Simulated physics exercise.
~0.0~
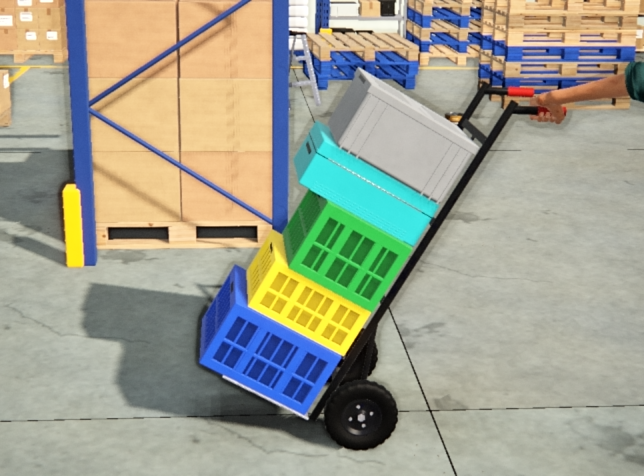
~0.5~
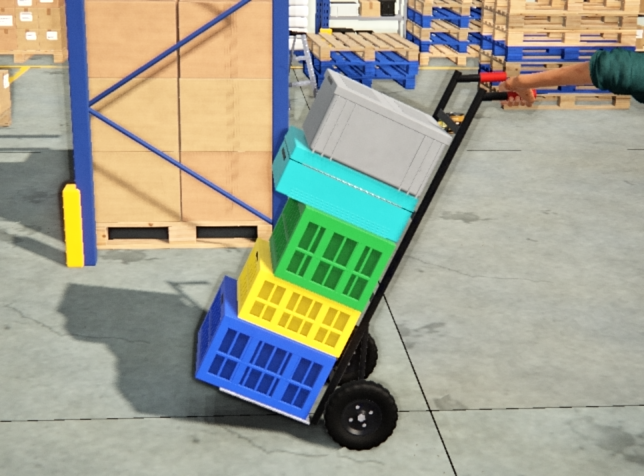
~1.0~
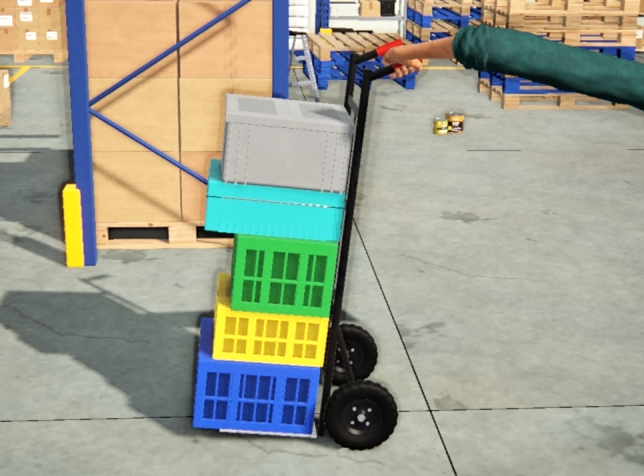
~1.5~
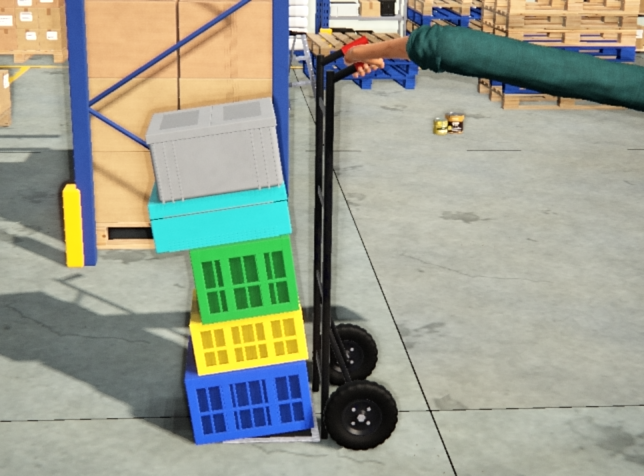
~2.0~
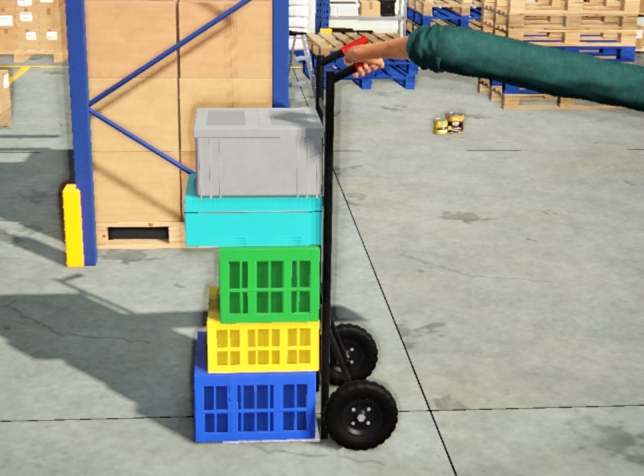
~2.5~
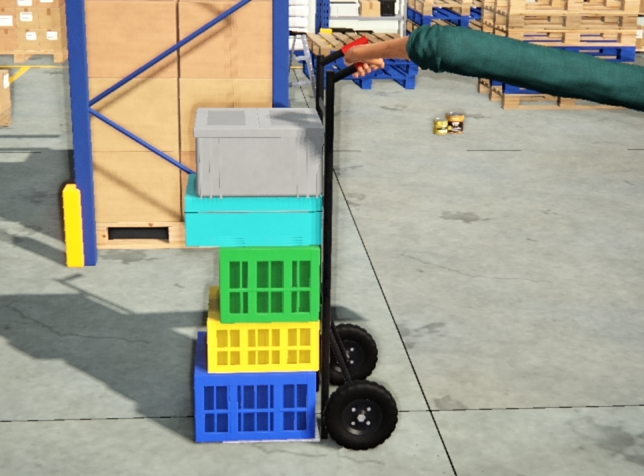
We see a hand swing a tilted hand truck upright in a warehouse, carrying stacked blue, yellow and green crates, a turquoise box and a grey tote; the stack tips left away from the frame, then rocks back and settles upright, still stacked.
